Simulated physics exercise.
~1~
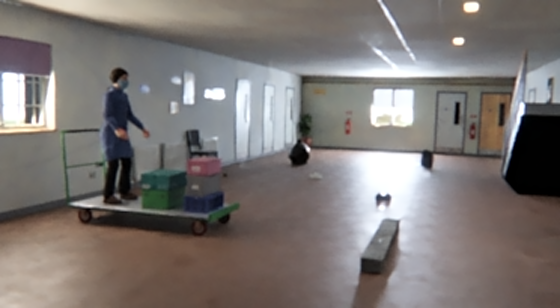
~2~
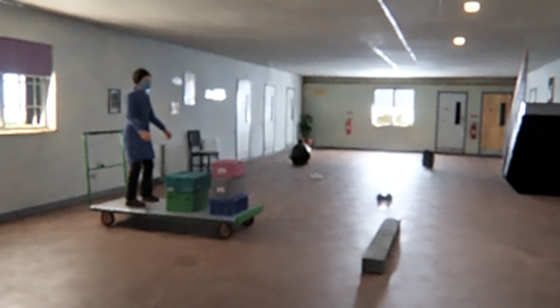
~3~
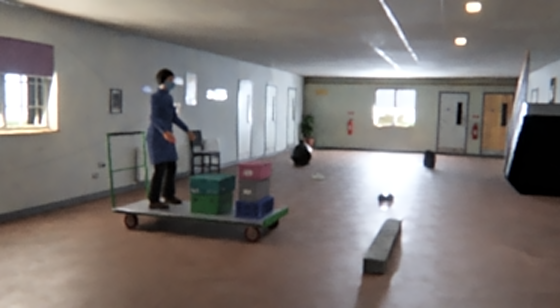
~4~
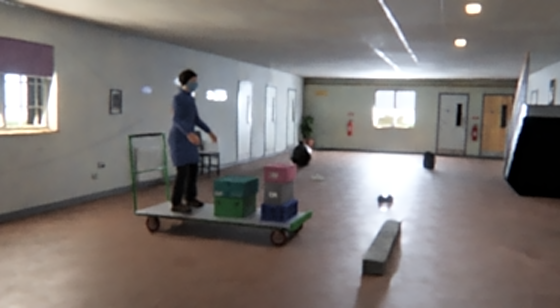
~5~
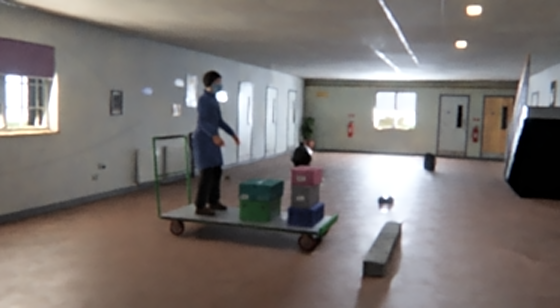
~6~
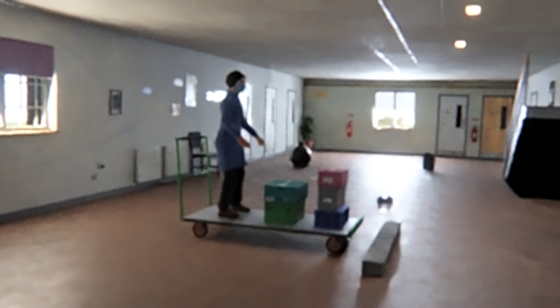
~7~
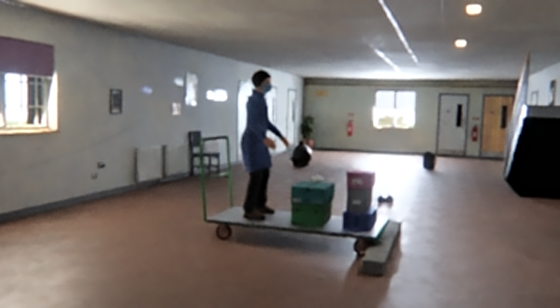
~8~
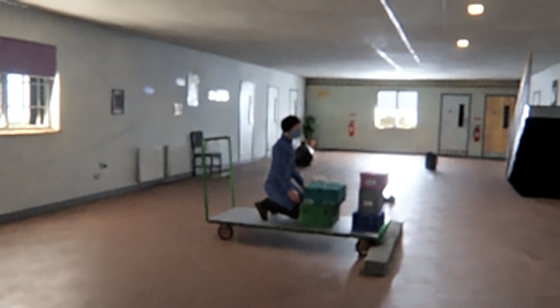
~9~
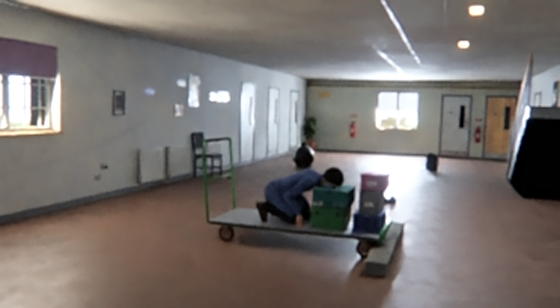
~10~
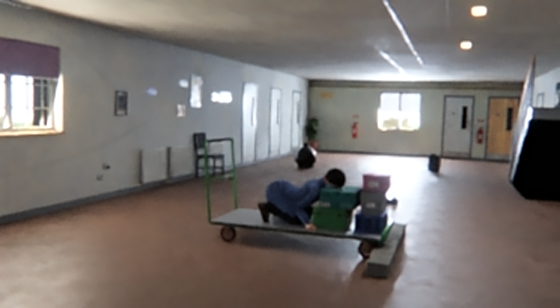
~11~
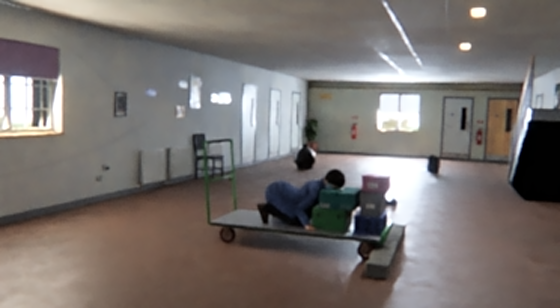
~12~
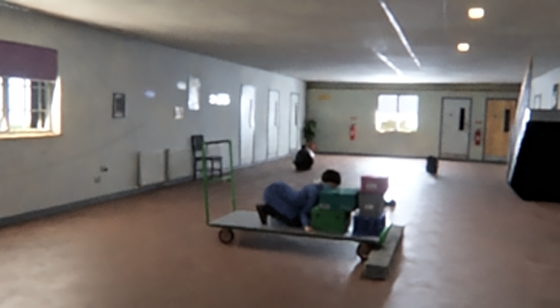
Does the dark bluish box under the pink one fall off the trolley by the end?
No, it stays on the deck near the front end, still beneath the pink box when everything has come to rest.
